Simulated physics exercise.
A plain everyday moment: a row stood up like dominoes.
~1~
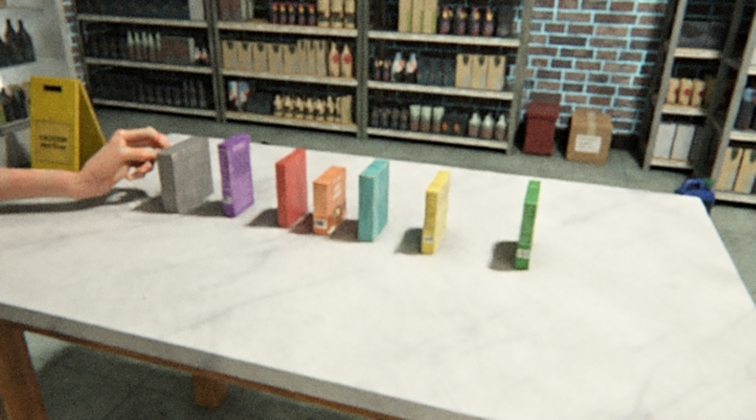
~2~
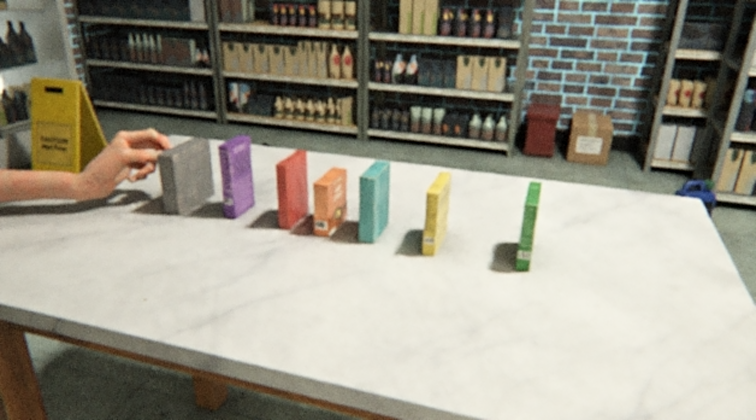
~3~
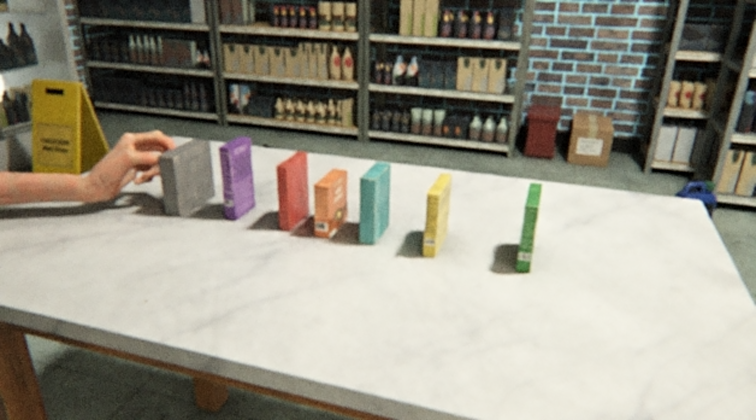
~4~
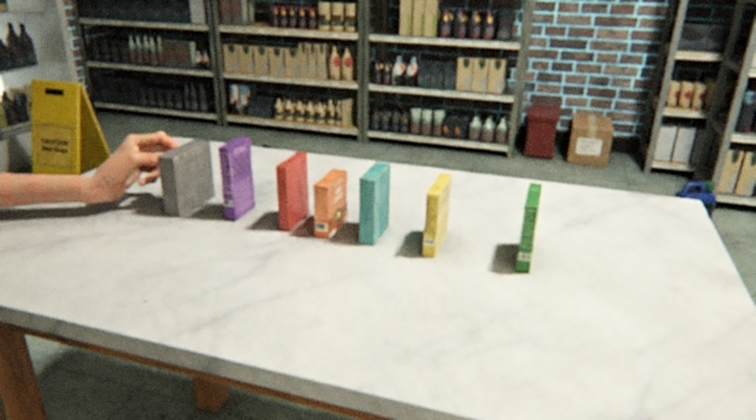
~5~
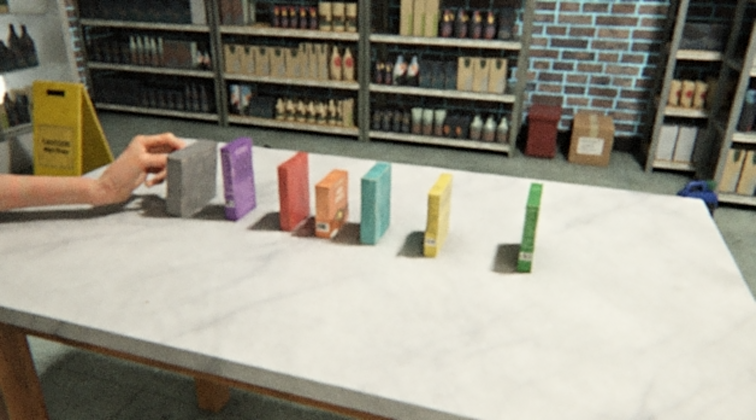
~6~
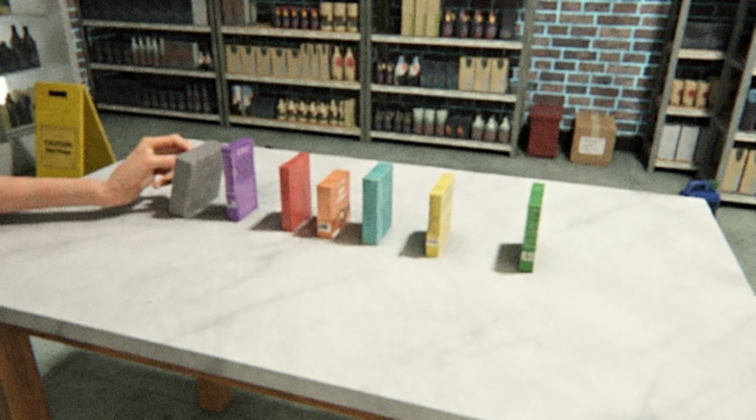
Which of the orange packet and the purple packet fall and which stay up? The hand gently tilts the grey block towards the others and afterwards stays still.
The orange packet will go over; the purple packet will go over.
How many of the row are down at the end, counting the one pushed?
7.
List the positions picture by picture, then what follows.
Orange packet (330, 200); purple packet (236, 175), in the first frame.
Yellow packet (437, 213); turquoise block (375, 201), in the second frame.
Red board (294, 191); yellow packet (438, 214), in the third frame.
Turquoise block (375, 203); red board (294, 191), in the fourth frame.
Grey block 8° over; yellow packet (439, 214); turquoise block (376, 203), in the fifth frame.
Grey block 16° over; orange packet (334, 203); purple packet (240, 179), in the sixth frame.
Then, 0.50 s later than the last frame, grey block 77° over; purple packet tilted by 73° near (281, 204); orange packet tilted by 44° near (354, 208); red board tilted by 51°.
Then, 0.80 s later than the last frame, grey block 78° over; purple packet on its side near (283, 206); orange packet tilted by 72° near (366, 218); yellow packet on its side.
When it is over, lying over on the table, turquoise block, purple packet, red board, yellow packet and orange packet. End places, in pixels of the last picture, orange packet near (367, 217), purple packet near (284, 206).
